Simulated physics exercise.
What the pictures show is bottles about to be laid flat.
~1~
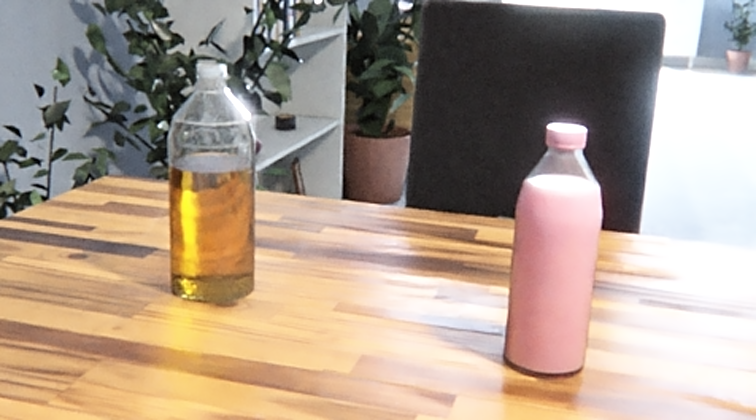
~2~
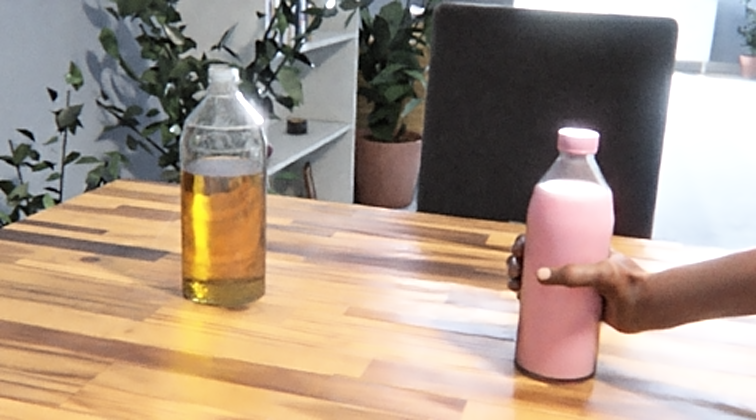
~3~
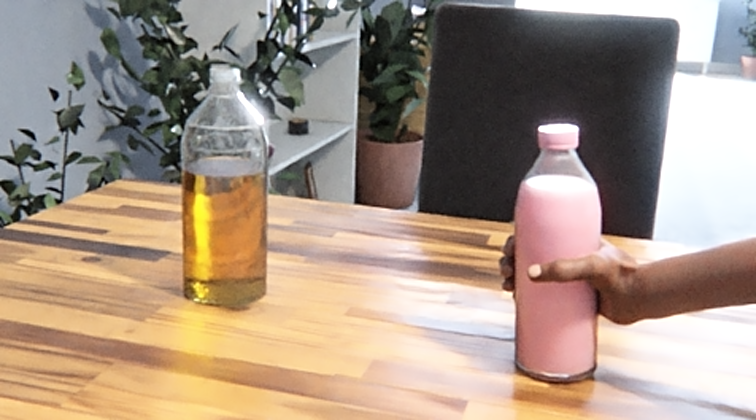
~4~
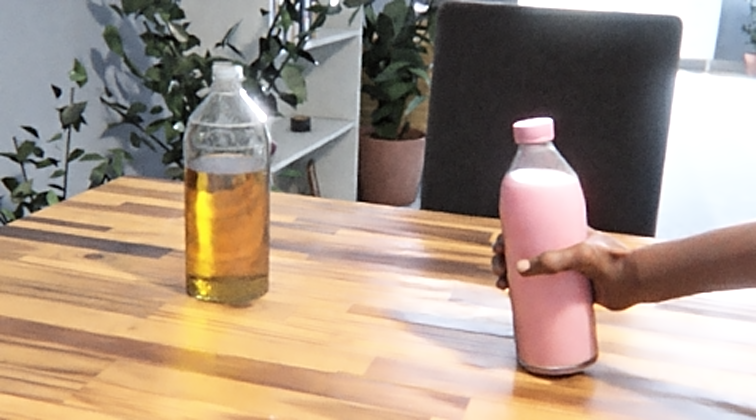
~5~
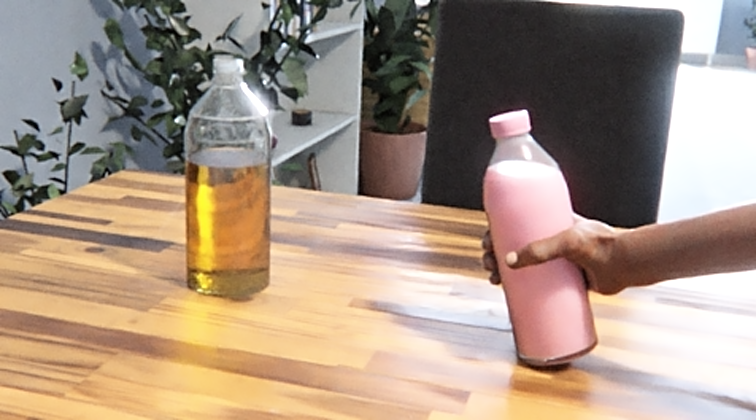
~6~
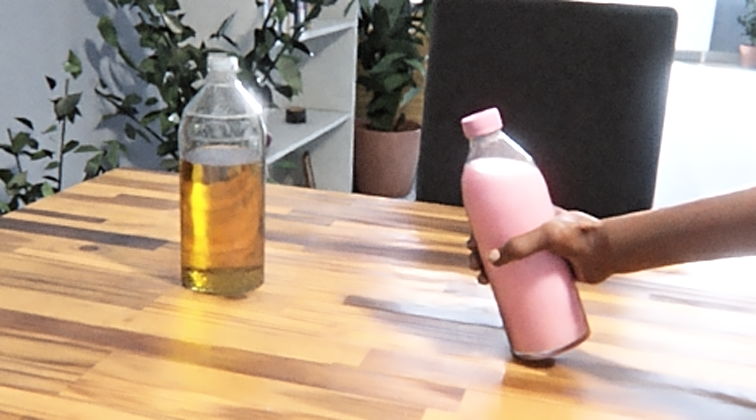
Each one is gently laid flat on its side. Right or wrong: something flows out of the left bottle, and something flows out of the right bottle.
Left bottle: Right; right bottle: Wrong.
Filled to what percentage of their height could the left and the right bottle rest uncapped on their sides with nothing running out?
Roughly 28 percent, then 26 percent.
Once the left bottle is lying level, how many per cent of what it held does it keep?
Something like 50 percent stays in.
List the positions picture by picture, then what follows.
Both stand upright; right bottle (555, 248) about three quarters full, capped; left bottle (212, 177) about half full, open, in the first picture.
A hand takes the right bottle; right bottle about three quarters full, surface at (574, 188); left bottle about half full, surface at (224, 168), in the second picture.
The right bottle is going over; right bottle (557, 249) about three quarters full; left bottle (225, 181) about half full, in the third picture.
The right bottle is going over; right bottle about three quarters full, surface at (539, 177); left bottle about half full, surface at (228, 165), in the fourth picture.
The right bottle is going over; right bottle (533, 234) about three quarters full; left bottle (229, 171) about half full, in the fifth picture.
The right bottle is going over; right bottle (515, 230) tipped 20°, capped; left bottle about half full, surface at (223, 157), open, in the sixth picture.
Soon after, the right bottle is nearly down; right bottle, nothing comes out.
Later, the right bottle lies flat; right bottle, nothing comes out.
In the end, both lie flat; right bottle, nothing comes out; left bottle, it is running out of the neck.
